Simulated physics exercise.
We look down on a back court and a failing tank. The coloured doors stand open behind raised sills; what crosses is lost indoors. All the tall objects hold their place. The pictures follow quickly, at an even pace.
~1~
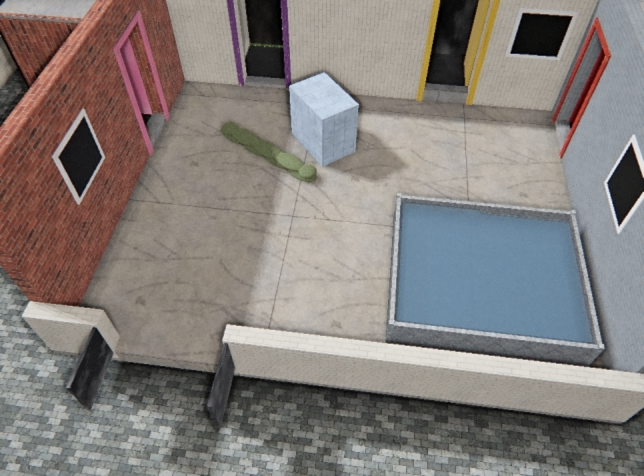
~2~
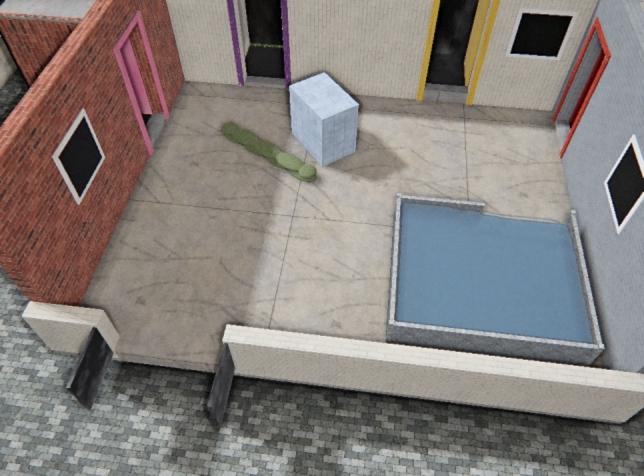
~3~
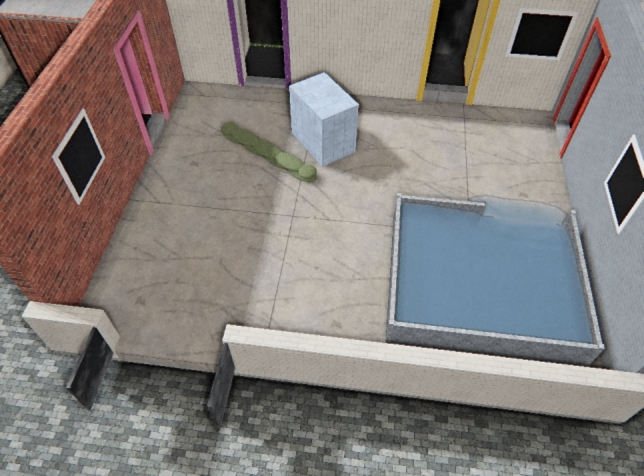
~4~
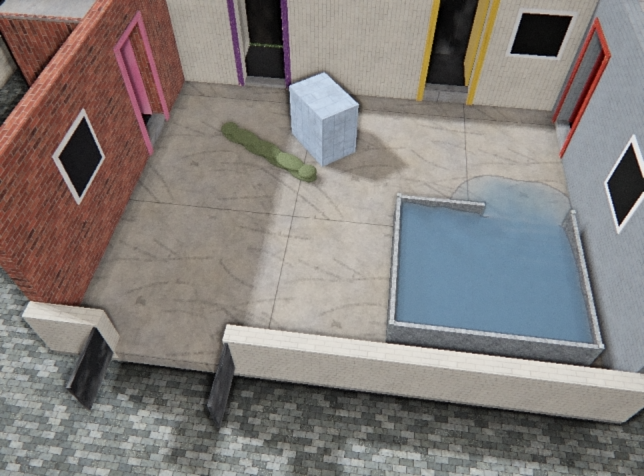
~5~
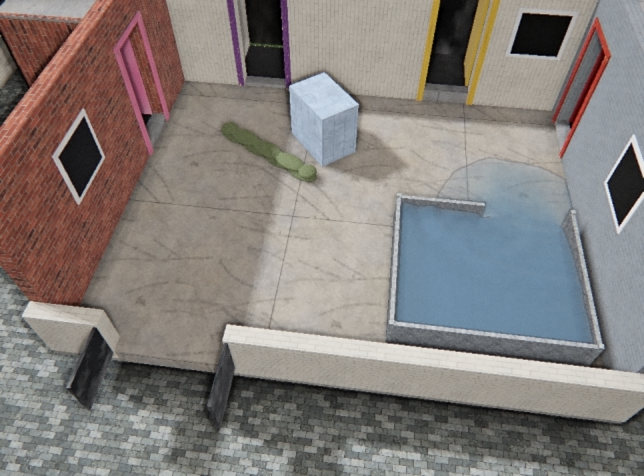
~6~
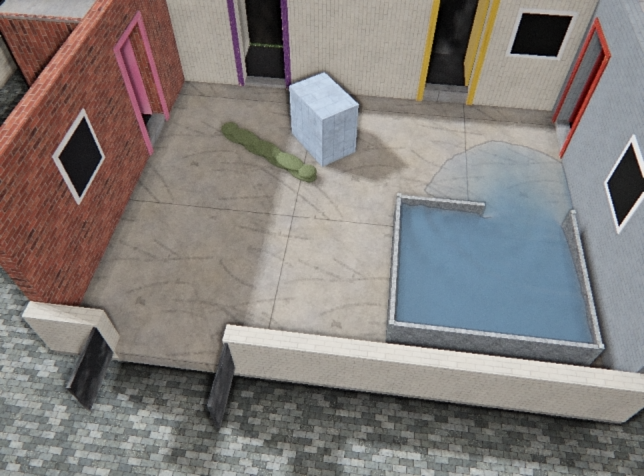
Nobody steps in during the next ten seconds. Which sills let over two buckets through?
One by one: The pink door stays under that; the yellow door stays under that; the red door takes more than that; the purple door stays under that.
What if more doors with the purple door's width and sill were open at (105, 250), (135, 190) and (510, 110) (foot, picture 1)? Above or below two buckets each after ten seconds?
In turn: Is under, takes less, goes over.
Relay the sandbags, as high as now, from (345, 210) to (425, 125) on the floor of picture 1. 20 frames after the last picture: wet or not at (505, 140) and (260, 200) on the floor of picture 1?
In turn: Flooded, dry.
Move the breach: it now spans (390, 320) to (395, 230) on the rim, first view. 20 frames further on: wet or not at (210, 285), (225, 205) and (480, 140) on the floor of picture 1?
One after the other: Covered, flooded, no water.
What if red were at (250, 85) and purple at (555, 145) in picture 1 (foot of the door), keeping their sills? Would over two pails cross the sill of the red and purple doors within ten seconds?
My reading: Red lets less in, purple lets more in.
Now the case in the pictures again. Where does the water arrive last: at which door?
Last comes the door marked pink.
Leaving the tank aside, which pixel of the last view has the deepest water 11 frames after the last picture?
Roughly at (538, 118).
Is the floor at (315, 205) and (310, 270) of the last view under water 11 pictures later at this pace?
As listed: No water, no water.
A moment on, water covers 20 % of the floor; the pink door not reached, the yellow door not reached, the red door wet at the sill, nothing in, the purple door not reached.
Next, water covers 20 % of the floor; the pink door not reached, the yellow door wet at the sill, nothing in, the red door wet at the sill, nothing in, the purple door not reached.
Then, water covers 30 % of the floor; the pink door not reached, the yellow door wet at the sill, nothing in, the red door over two buckets in, the purple door not reached.
Later, water covers 55 % of the floor; the pink door wet at the sill, nothing in, the yellow door wet at the sill, nothing in, the red door far over two buckets in, the purple door under two buckets in.
In the end, water covers 95 % of the floor; the pink door wet at the sill, nothing in, the yellow door wet at the sill, nothing in, the red door far over two buckets in, the purple door under two buckets in.
